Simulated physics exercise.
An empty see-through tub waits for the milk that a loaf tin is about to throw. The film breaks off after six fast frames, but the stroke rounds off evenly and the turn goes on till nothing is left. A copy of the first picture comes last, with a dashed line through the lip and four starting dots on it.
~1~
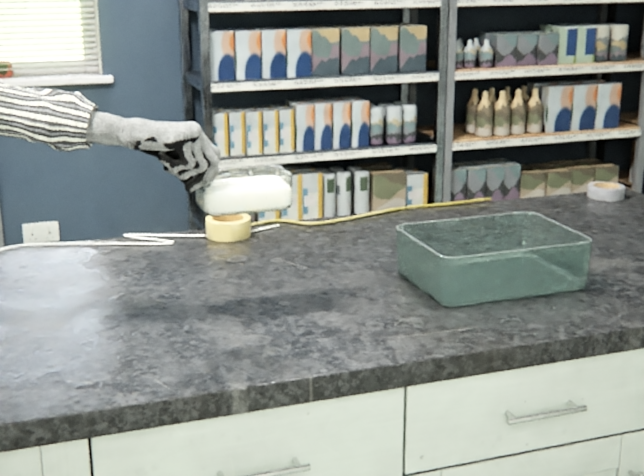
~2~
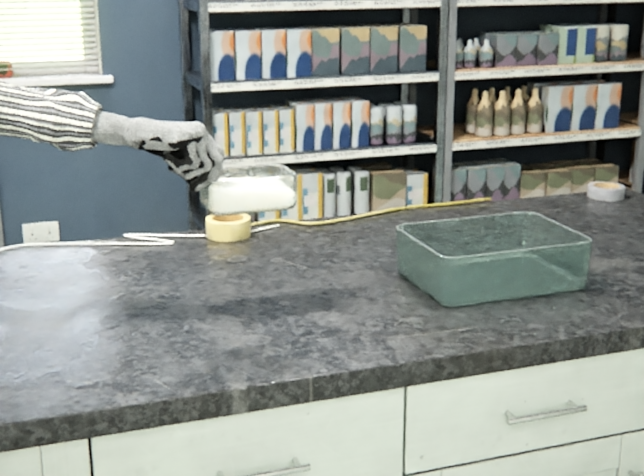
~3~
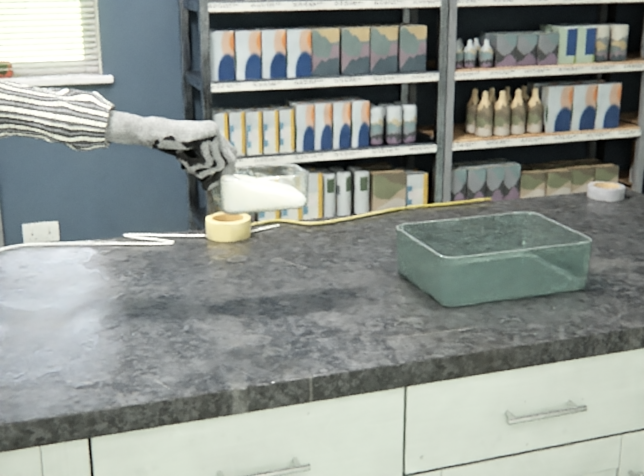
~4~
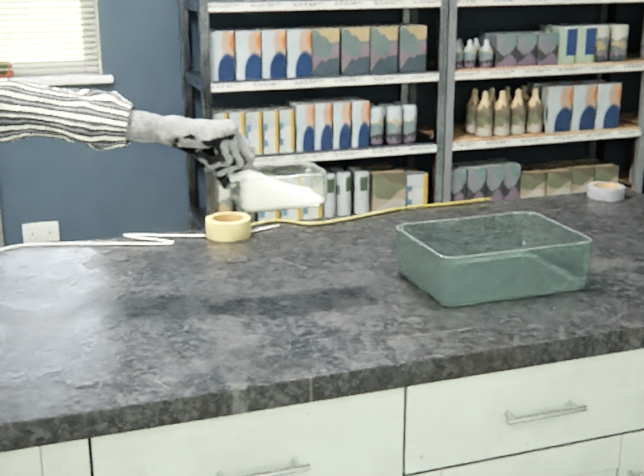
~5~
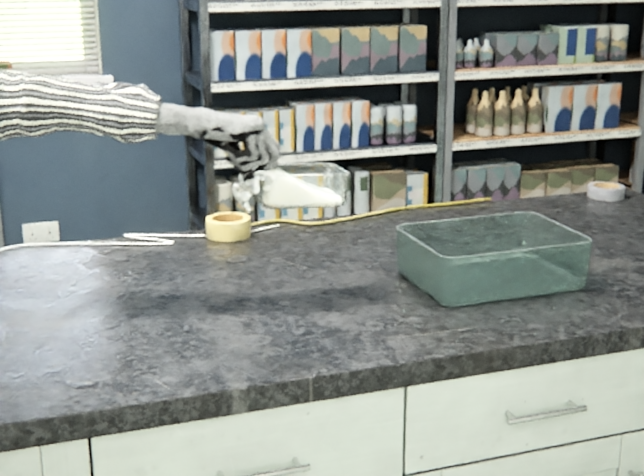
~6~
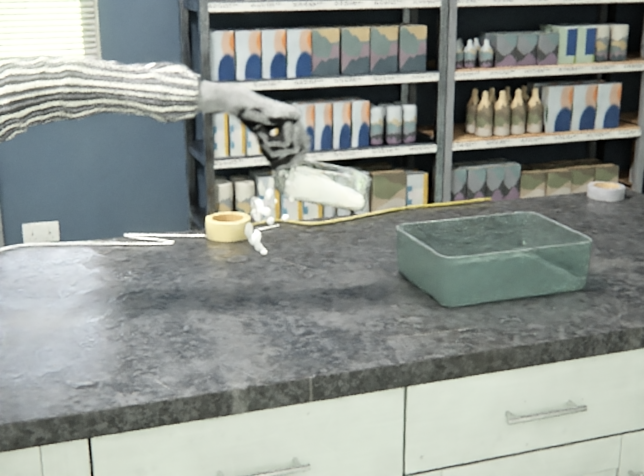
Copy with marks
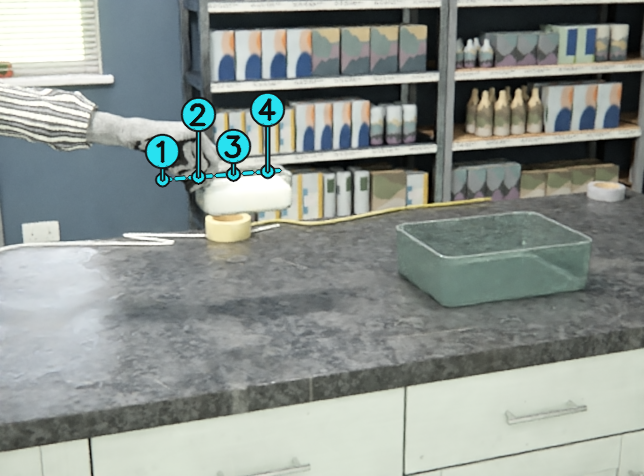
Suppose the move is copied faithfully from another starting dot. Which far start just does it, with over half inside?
4 will do.
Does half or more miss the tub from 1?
Yes, it does.
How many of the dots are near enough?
One of the four.
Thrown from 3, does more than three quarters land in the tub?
No, it does not.
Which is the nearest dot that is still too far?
3 it is.
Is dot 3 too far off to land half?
Yes.
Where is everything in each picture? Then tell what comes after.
Upright, lip at (284, 170); tub from (439, 307) to (584, 287); nothing has left yet.
Upright, lip at (288, 169); nothing has left yet.
Upright, lip at (300, 168); milk is over the rim, down to (218, 175).
Upright, lip at (318, 167); milk is over the rim, down to (230, 183).
Tipped about 3°, lip at (340, 168); milk is over the rim, down to (246, 208).
Tipped about 15°, lip at (363, 174); milk is over the rim, down to (263, 251).
On the marked copy, 1 at (162, 179); 2 at (198, 176); 3 at (233, 174); 4 at (267, 171).
With 1, about 0 % lands in the tub, 100 % falls short.
With 2, about 2 % lands in the tub, 96 % falls short.
With 3, about 32 % lands in the tub, 64 % falls short and 5 % goes beside or beyond.
With 4, about 63 % lands in the tub, 30 % falls short and 6 % goes beside or beyond.
